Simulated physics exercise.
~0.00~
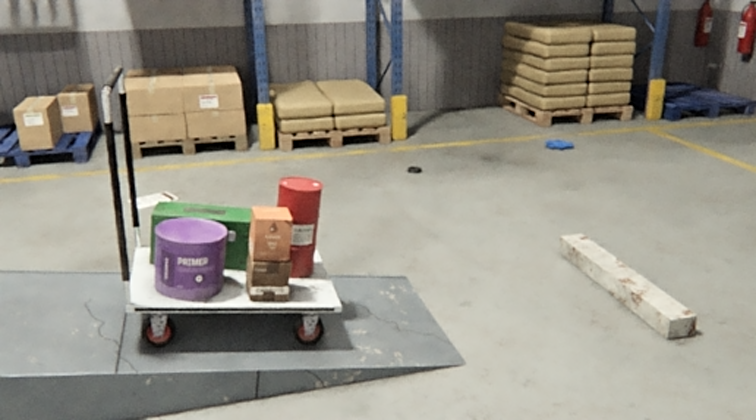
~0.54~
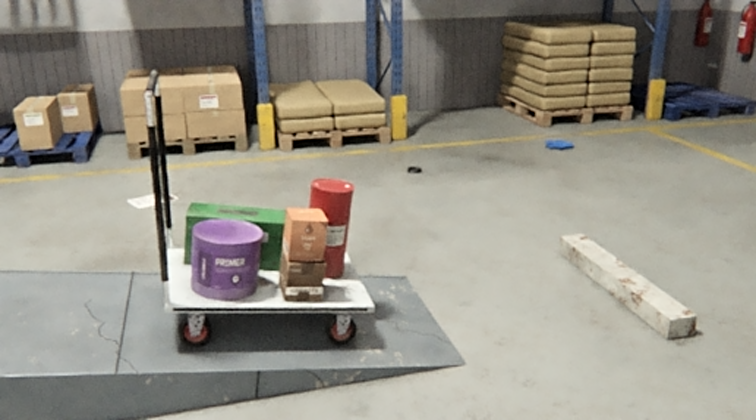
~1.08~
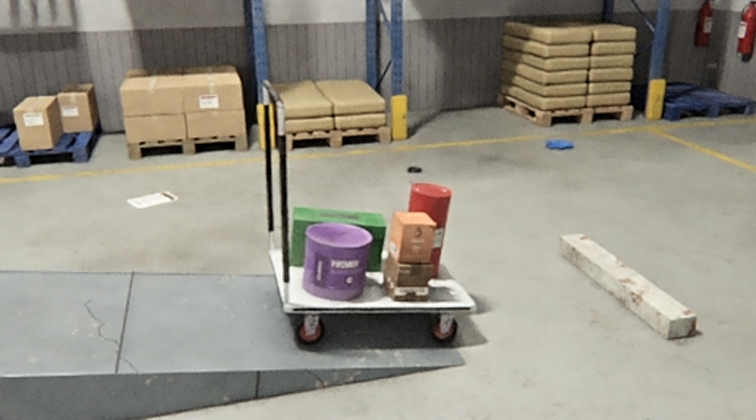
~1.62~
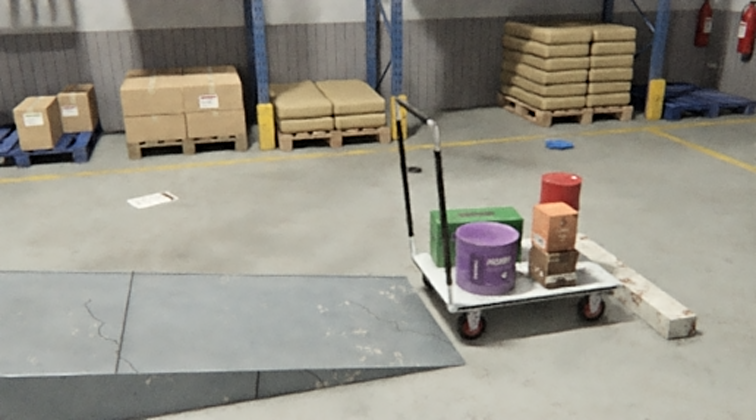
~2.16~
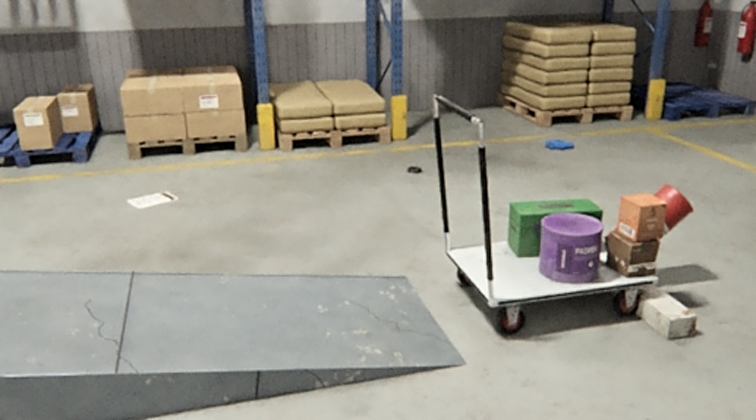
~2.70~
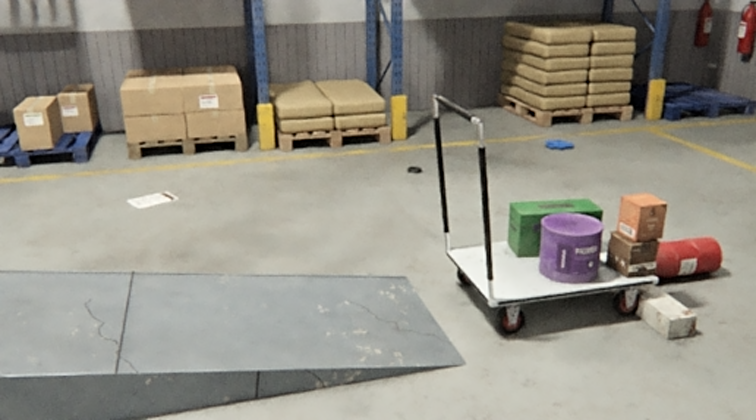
A loaded trolley rolls right off a ramp, stops at a kerb, and drops its red canister.
